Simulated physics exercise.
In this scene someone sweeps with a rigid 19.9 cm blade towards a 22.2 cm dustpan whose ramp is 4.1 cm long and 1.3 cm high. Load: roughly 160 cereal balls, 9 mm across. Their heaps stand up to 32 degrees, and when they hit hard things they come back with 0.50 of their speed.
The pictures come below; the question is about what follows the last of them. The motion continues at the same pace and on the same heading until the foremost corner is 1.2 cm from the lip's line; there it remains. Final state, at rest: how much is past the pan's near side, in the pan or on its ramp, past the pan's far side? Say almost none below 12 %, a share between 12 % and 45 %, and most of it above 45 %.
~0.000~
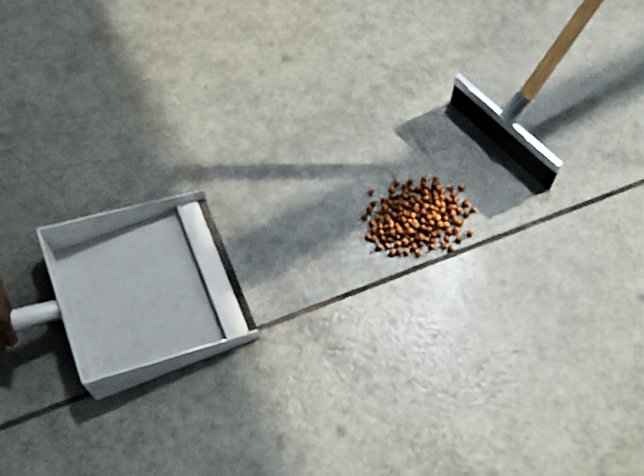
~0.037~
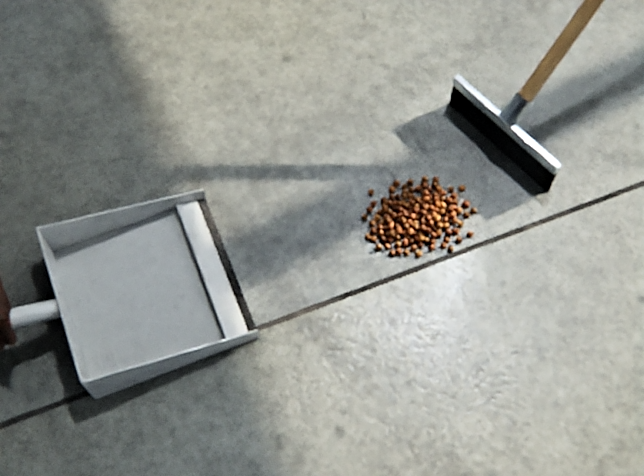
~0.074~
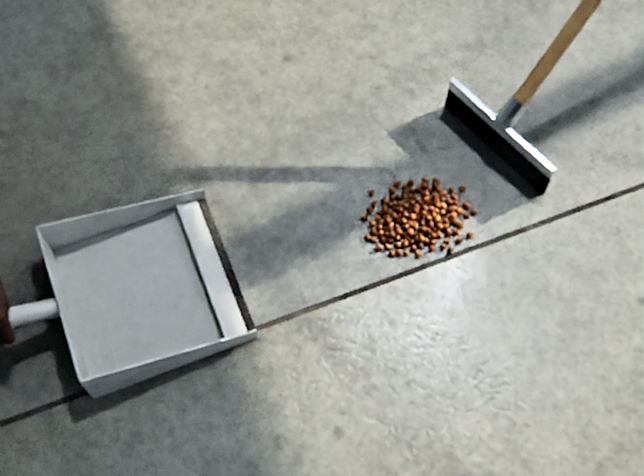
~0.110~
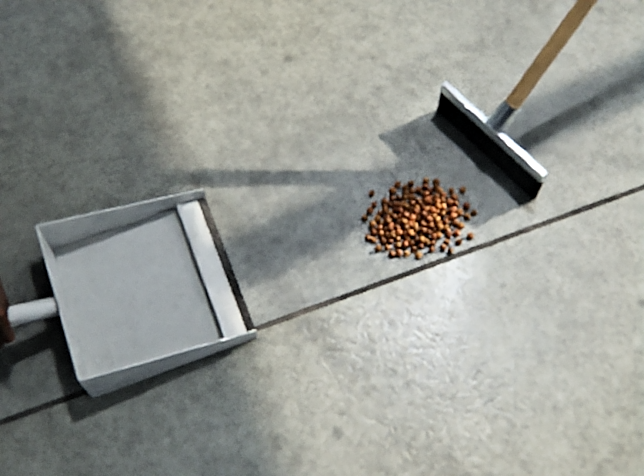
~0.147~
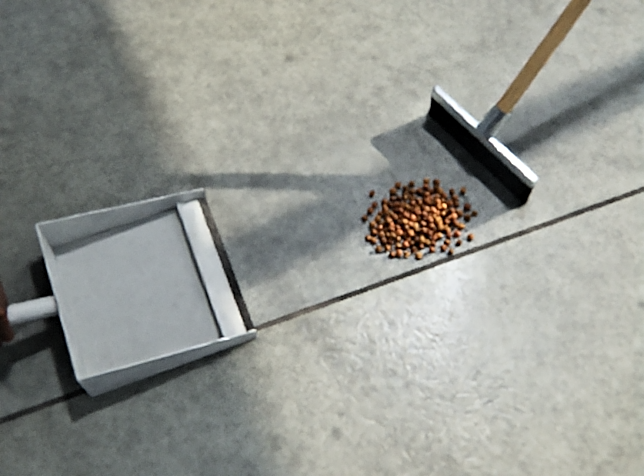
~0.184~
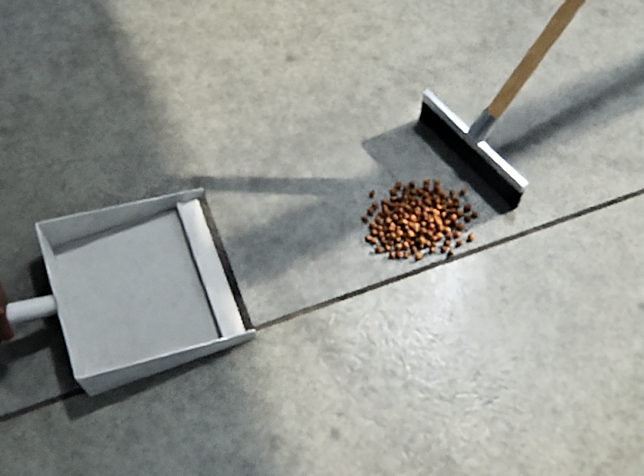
In the end near side: A scattering, pan: A scattering, far side: A scattering.
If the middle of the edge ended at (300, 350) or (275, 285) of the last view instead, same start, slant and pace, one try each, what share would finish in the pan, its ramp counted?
First try around 10 %, second try around 5 %.
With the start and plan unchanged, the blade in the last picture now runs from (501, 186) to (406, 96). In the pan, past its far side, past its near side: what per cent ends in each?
Final per cent - pan 0, far 0, near 0.
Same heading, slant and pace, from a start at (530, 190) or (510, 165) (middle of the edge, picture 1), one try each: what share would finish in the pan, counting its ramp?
Roughly 15 % and 5 %.
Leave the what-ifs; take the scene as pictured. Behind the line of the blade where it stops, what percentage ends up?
I'd put it near 40 in a hundred.
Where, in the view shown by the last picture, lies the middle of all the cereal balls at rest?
Estimated resting centre: Around (278, 297).
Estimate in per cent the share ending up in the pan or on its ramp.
That works out at about 0 percent.
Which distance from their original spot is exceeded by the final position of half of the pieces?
Median shift: Approx. 22 cm.
After 0.55 s, middle of the blade 21 cm from the lip; 0 % over the lip, far side 0 %, near side 0 %.
After 0.79 s, middle of the blade 11 cm from the lip; 0 % over the lip, far side 0 %, near side 5 %.
Then, at 1.14 s, middle of the blade 4 cm from the lip; 0 % over the lip, far side 0 %, near side 5 %.
In the end, at 1.4 s, near side 5 %, pan 0 %, far side 0 %, in front of the lip or behind the blade 90 %.
